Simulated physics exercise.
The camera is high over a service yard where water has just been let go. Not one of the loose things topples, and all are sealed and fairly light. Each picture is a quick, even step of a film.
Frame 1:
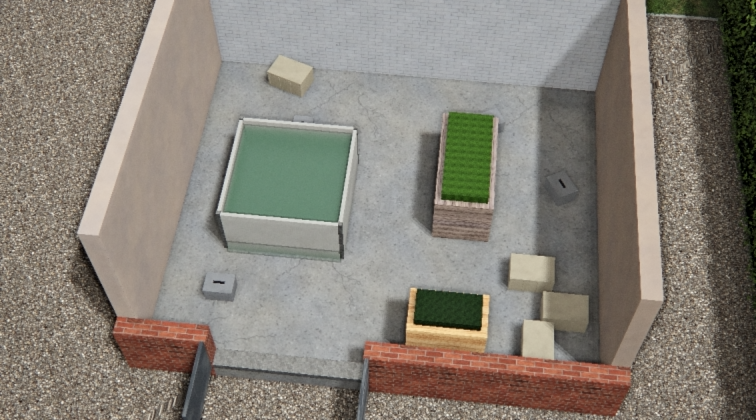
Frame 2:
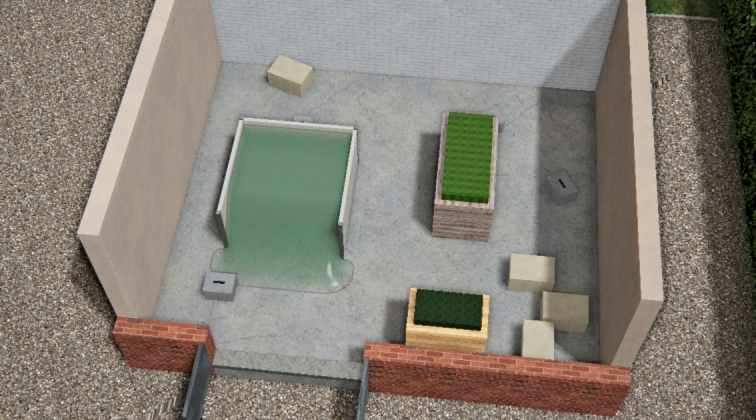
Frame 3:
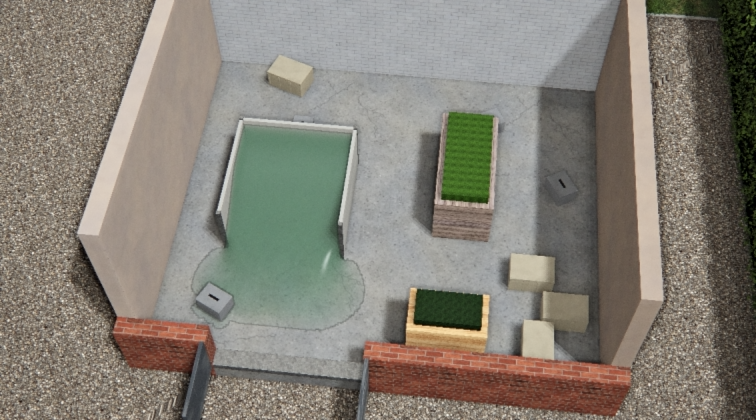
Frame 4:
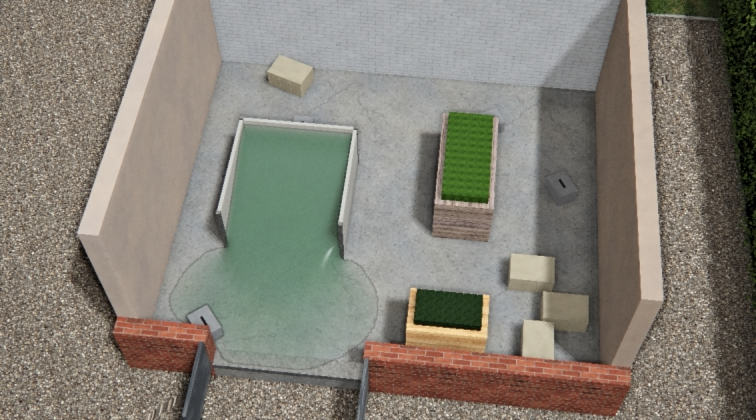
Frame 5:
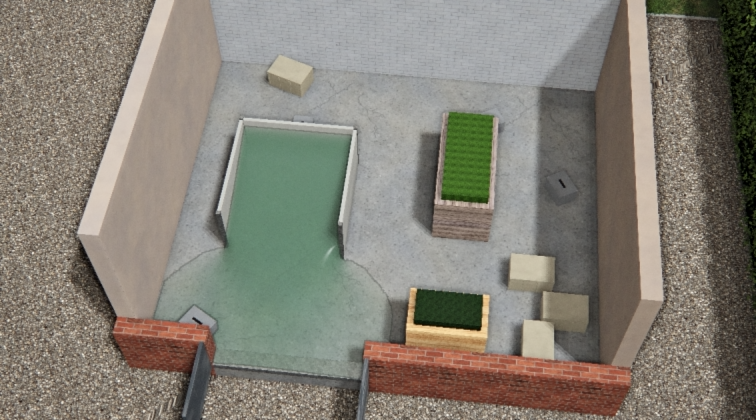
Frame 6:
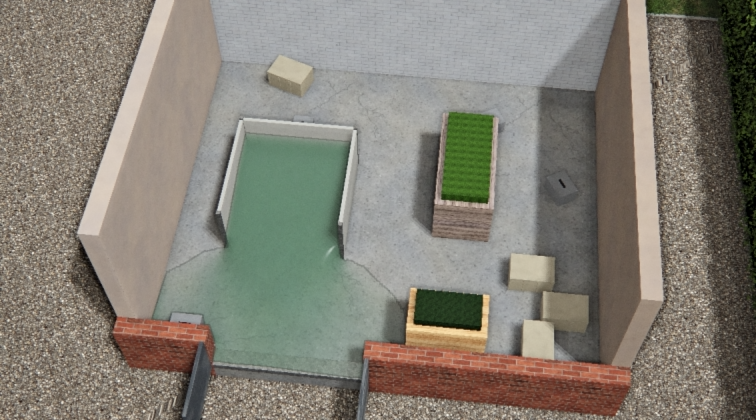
Green water pours from the opened near side of a pale-walled tank at left and spreads over the grey floor of a walled yard, seen from high above by a still camera. A small grey box near the low red brick front wall shifts forward and slightly left with it. The grass-topped brick planter, wooden planter, cream blocks and another grey box at right stay put.
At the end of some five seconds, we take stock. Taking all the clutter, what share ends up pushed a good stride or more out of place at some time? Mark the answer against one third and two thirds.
Fewer than a third of them.
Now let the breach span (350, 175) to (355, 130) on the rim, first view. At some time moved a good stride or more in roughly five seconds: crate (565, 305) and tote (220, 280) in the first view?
Going one by one, the first stopped short and the second stopped short.
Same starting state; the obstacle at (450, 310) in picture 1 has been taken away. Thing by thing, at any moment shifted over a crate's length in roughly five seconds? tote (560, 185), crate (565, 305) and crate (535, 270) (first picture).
First one never went far; second one was driven off; third one never went far.
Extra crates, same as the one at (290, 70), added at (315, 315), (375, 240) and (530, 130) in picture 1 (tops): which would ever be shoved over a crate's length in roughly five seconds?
The answers, in order, are displaced a stride, remains nearby and remains nearby.
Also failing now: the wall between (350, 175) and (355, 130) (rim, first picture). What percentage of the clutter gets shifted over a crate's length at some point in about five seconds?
Near 50 in a hundred.
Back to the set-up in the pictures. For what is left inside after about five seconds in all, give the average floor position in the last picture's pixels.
In the last view, somewhere about (437, 189).
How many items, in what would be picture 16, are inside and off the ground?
Tally: 1.
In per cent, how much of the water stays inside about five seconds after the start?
Close to 36 per cent, I think.
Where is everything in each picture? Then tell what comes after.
In the first frame, a tote at (219, 282) rests on the ground; a crate at (290, 69), on the bottom; 0 of 8 have shifted.
In the second frame, a tote at (219, 282) rests on the ground; a crate at (290, 69), on the bottom; 0 of 8 have shifted.
In the third frame, a tote at (214, 298) rests on the ground, close to its start; a crate at (290, 69) rests on the ground; 1 of 8 have shifted.
In the fourth frame, a tote at (204, 321), on the bottom, a stride from its start; a crate at (290, 69) rests on the ground; 1 of 8 have shifted.
In the fifth frame, a tote at (198, 321) floats, a stride from its start; a crate at (290, 69) rests on the ground; 1 of 8 have shifted.
In the sixth frame, a tote at (185, 324) floats, a stride from its start; a crate at (290, 69) rests on the ground; 1 of 8 have shifted.
A moment on, 1 of 8 are well off their spots; 1 afloat.
Next, 1 of 8 are well off their spots; 1 afloat.
Later, 1 of 8 are well off their spots; 1 afloat.
In the end, 1 of 8 are well off their spots, and 1 have been at some point; 1 afloat.
